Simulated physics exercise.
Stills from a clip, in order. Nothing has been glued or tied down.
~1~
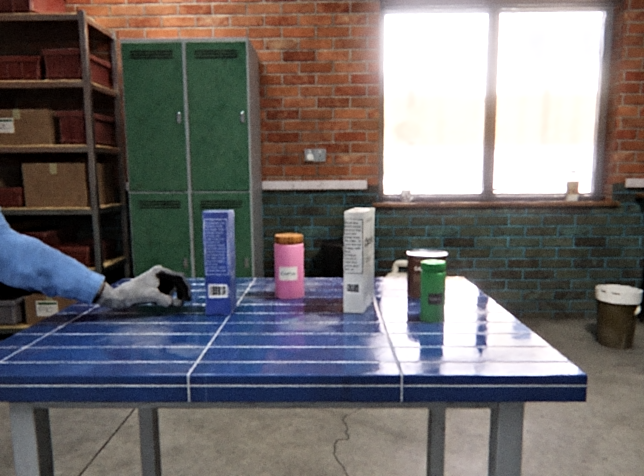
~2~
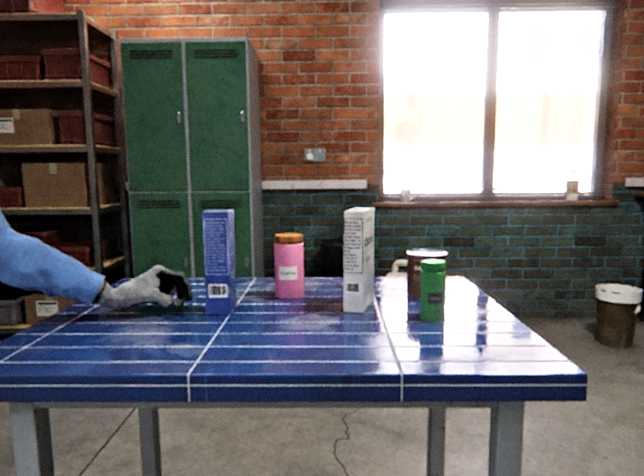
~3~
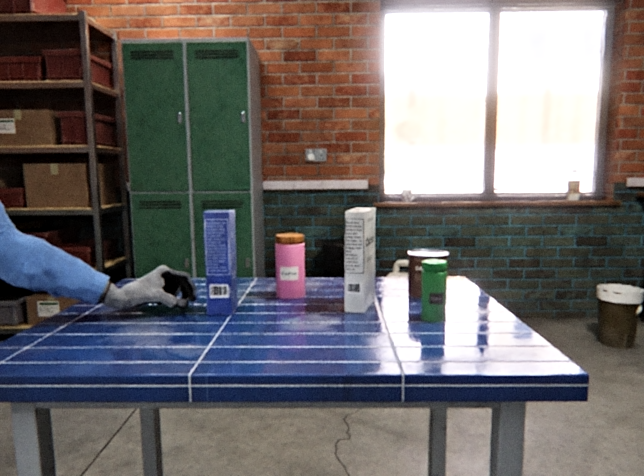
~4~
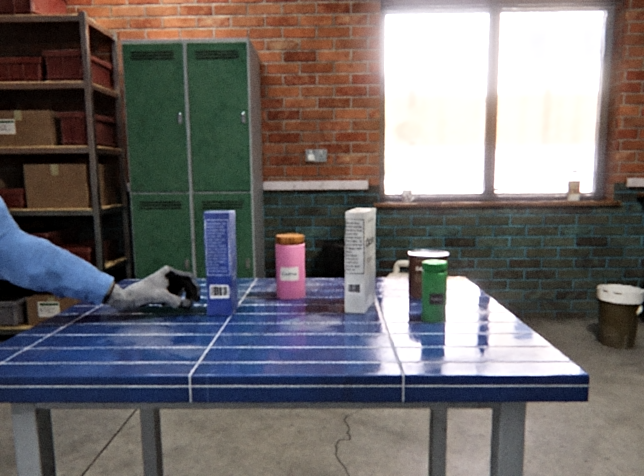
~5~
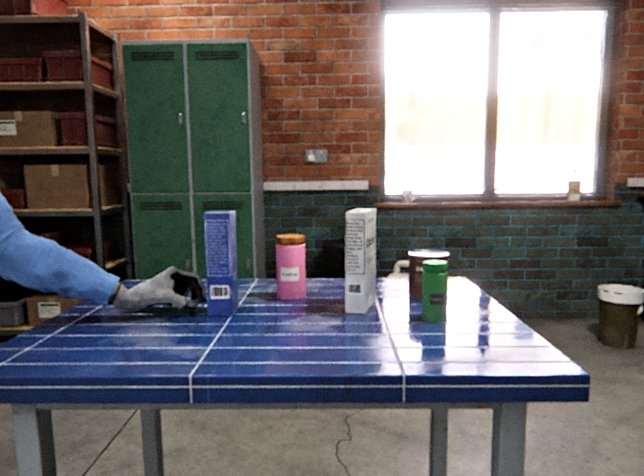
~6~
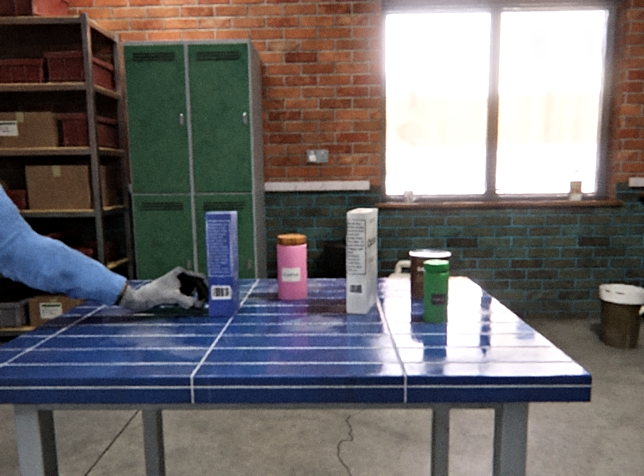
A hand in a gray-and-black glove shifts slightly right across a blue tabletop, flexing a little as it nears the blue carton, while the carton, a pink jar, a white box and a green container stay still.
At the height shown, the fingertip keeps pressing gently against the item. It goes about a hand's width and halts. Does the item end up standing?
Yes.
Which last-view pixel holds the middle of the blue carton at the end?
Around (282, 262).
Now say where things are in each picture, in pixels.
The first frame shows blue carton (220, 262).
The second frame shows blue carton (220, 261).
The third frame shows blue carton (221, 262).
The fourth frame shows blue carton (222, 262).
The fifth frame shows blue carton (222, 263).
The sixth frame shows blue carton (223, 263).
Then, 0.40 s on from there, blue carton shifted about its own width near (245, 262).
Then, 0.80 s on from there, blue carton shifted about its own width near (270, 262).
In the end, moved from the start, blue carton. At the end, from the last picture's camera, blue carton near (282, 262).
